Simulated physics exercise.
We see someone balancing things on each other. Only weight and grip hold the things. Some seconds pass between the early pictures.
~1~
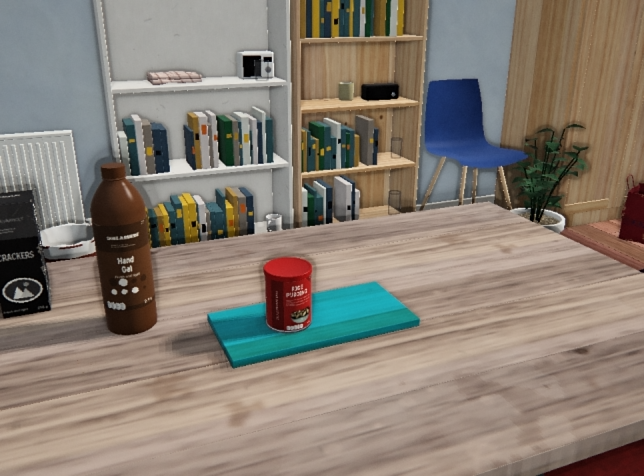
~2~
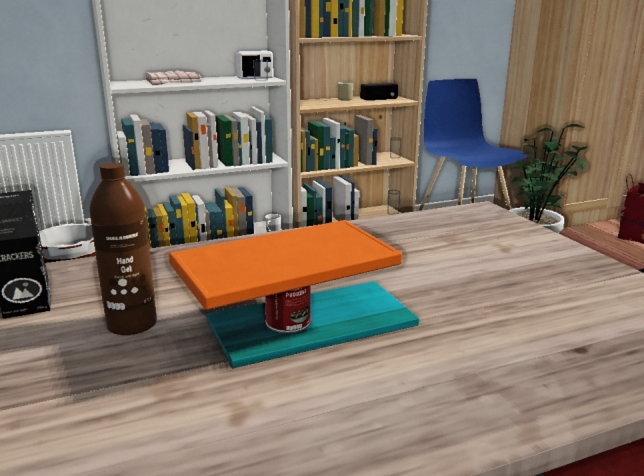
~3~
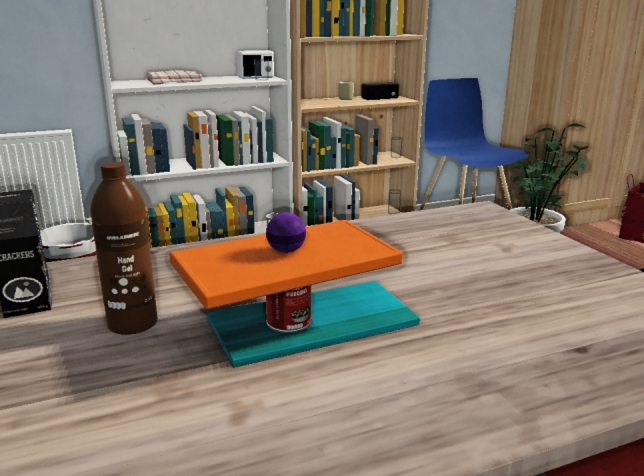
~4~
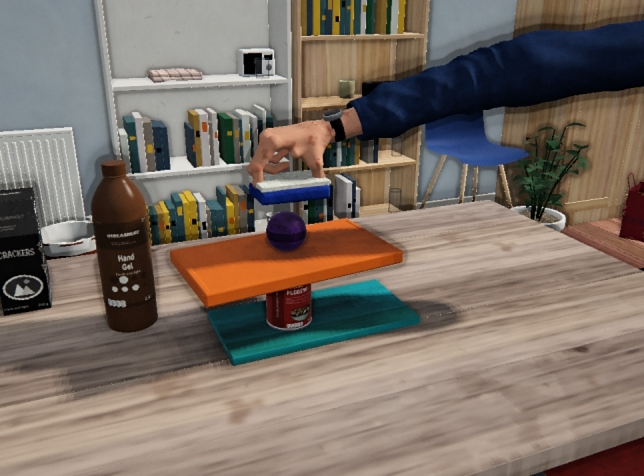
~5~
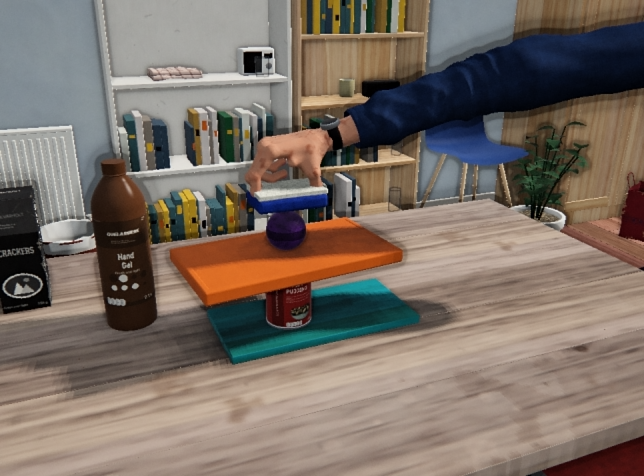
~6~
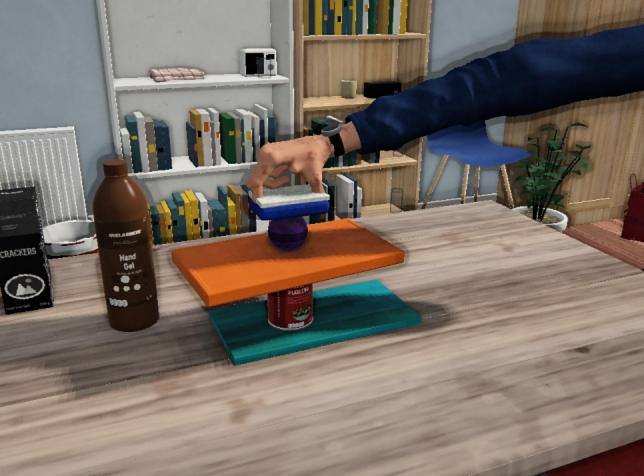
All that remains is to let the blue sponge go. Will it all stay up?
In the end the pile gives way.
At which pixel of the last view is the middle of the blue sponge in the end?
At about (318, 215).
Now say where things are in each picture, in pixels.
In the first frame, the last thing is not in view yet; red pot (288, 295).
In the second frame, the last thing is not in view yet; black carton (17, 254).
In the third frame, the last thing is not in view yet; turquoise board (313, 319).
In the fourth frame, still above its spot; blue sponge (289, 187).
In the fifth frame, still above its spot; blue sponge (287, 196); black carton (18, 249).
In the sixth frame, set down, still held; blue sponge (289, 202); turquoise board (315, 317).
Then, 0.60 s past the last view, blue sponge rocked 18° from its first pose near (296, 203).
Then, 1.00 s past the last view, blue sponge rocked 61° from its first pose near (321, 212).
Then, 1.90 s past the last view, blue sponge rocked 54° from its first pose near (318, 215).
Finally, down or leaning hard in the pile, blue sponge; the other 6 still in place. Final places as the last picture's camera would see them, blue sponge near (318, 215). The pile loses its balance.
